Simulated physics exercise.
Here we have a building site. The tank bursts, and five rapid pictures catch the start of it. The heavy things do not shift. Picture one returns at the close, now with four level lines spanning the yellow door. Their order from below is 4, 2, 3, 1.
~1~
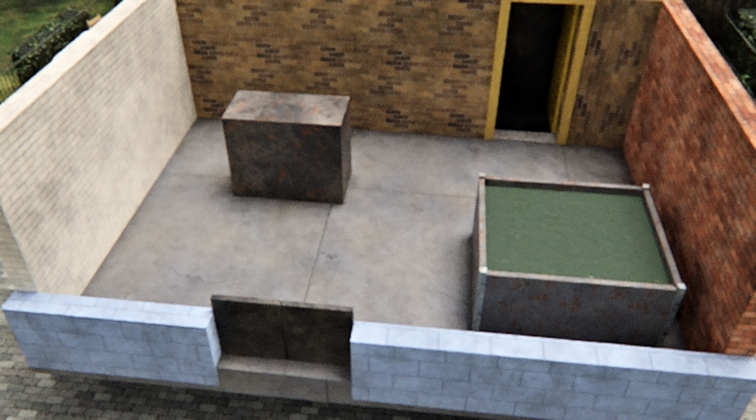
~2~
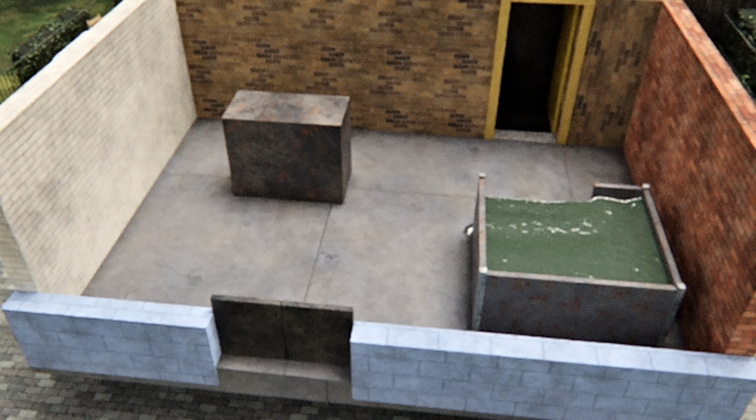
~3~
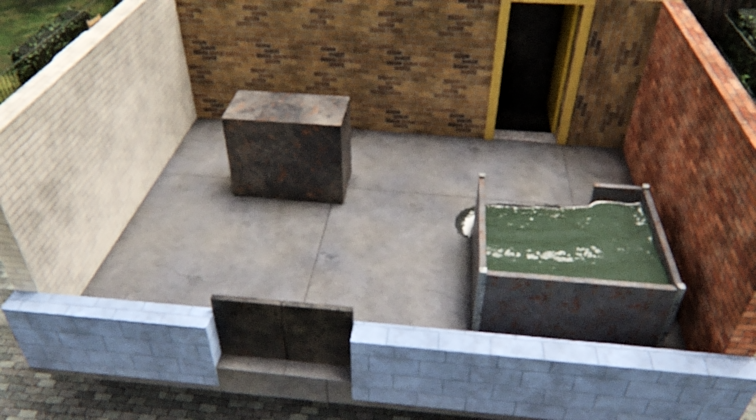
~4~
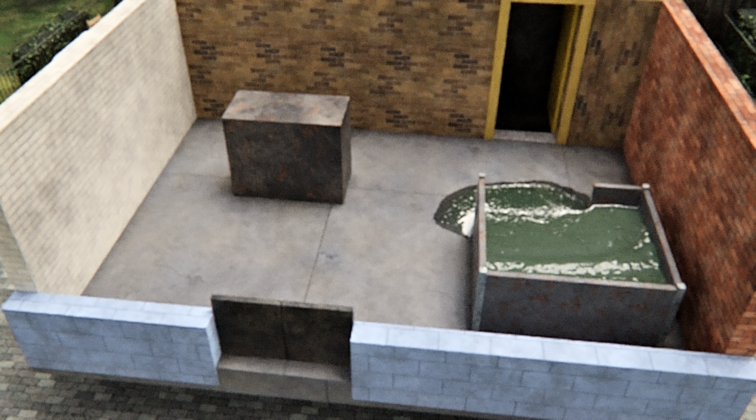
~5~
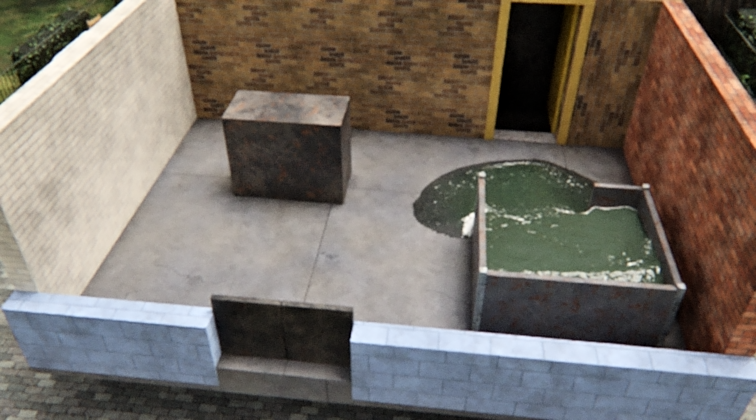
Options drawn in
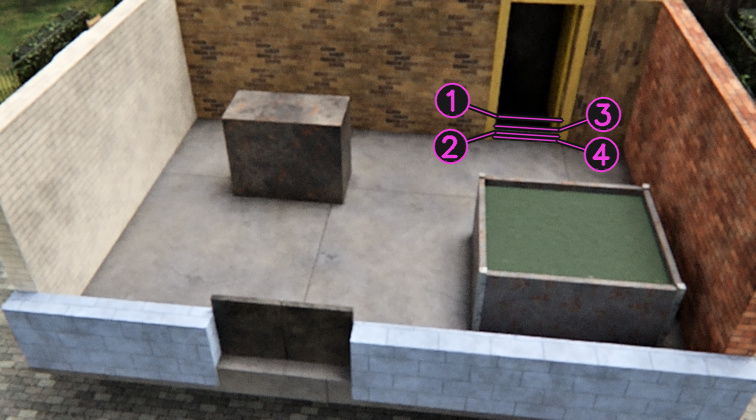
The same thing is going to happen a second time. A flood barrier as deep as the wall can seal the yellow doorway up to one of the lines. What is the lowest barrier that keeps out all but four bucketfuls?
Choose 1.
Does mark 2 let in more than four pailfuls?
Yes, that goes wrong.
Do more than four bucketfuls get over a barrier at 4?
Yes, it does.
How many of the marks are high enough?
One of them.
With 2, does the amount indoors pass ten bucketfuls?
Yes, it does.
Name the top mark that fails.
3.
On the marked copy, 1 at (528, 118); 2 at (526, 134); 3 at (527, 128); 4 at (525, 138); from the bottom up 4, 2, 3, 1.
If 1 is chosen, a bucket or two gets in.
If 2 is chosen, dozens of bucketfuls pour in.
If 3 is chosen, about 13 bucketfuls get in.
If 4 is chosen, dozens of bucketfuls pour in.
